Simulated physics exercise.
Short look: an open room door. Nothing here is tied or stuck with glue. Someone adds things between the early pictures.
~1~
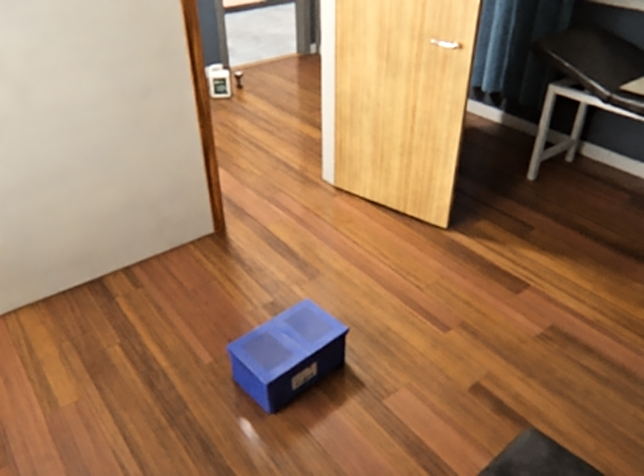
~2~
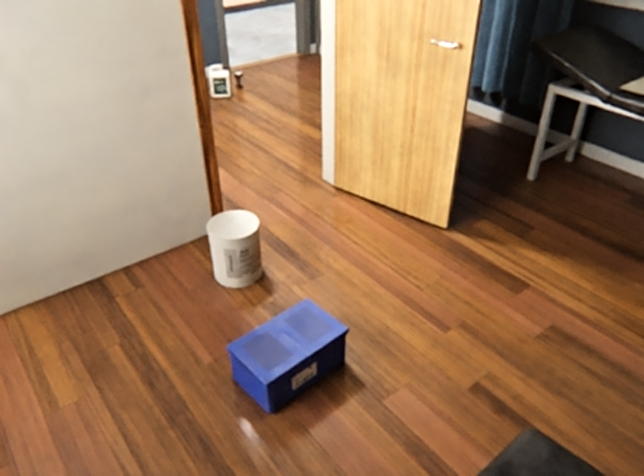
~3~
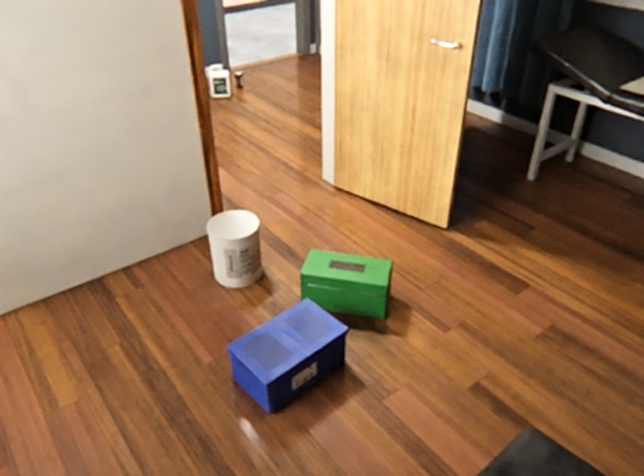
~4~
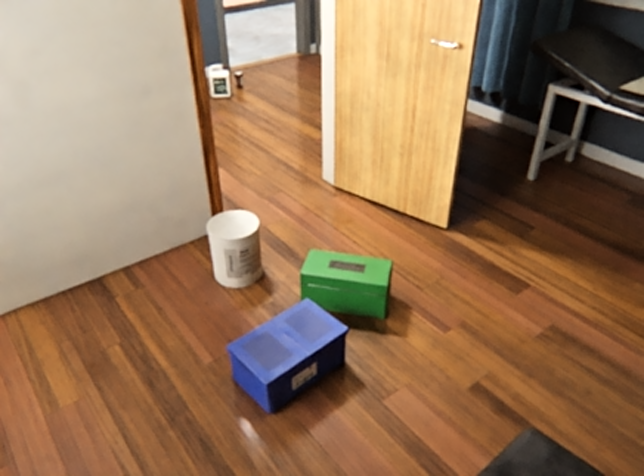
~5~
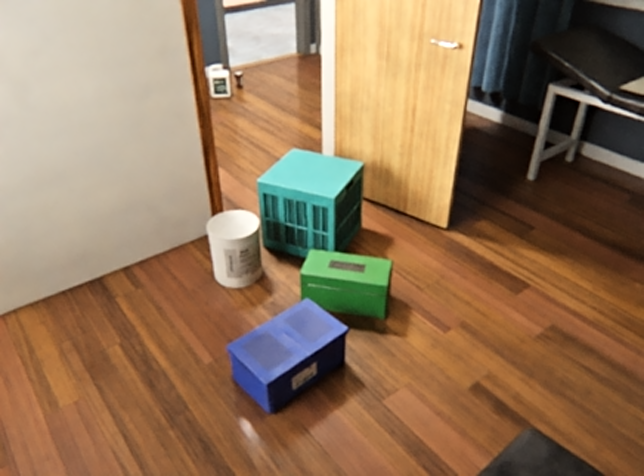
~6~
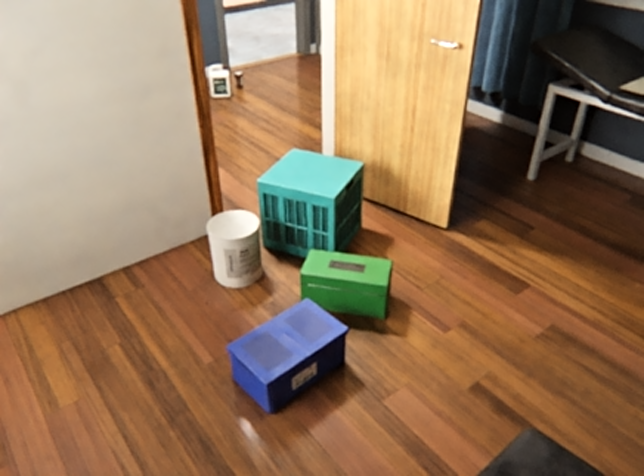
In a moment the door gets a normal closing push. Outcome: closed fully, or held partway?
Result: Still open.
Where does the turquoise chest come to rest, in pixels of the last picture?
It finishes at around (304, 206).
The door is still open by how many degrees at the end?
Angle: About 65°.
Then, 0.50 s on from there, door at 94°.
Then, 0.90 s on from there, door at 77°.
Then, 1.10 s on from there, door at 69°; turquoise chest shifted a little near (309, 205).
In the end, door at 66°; all 4 unmoved. At the end, from the last picture's camera, turquoise chest near (304, 206).
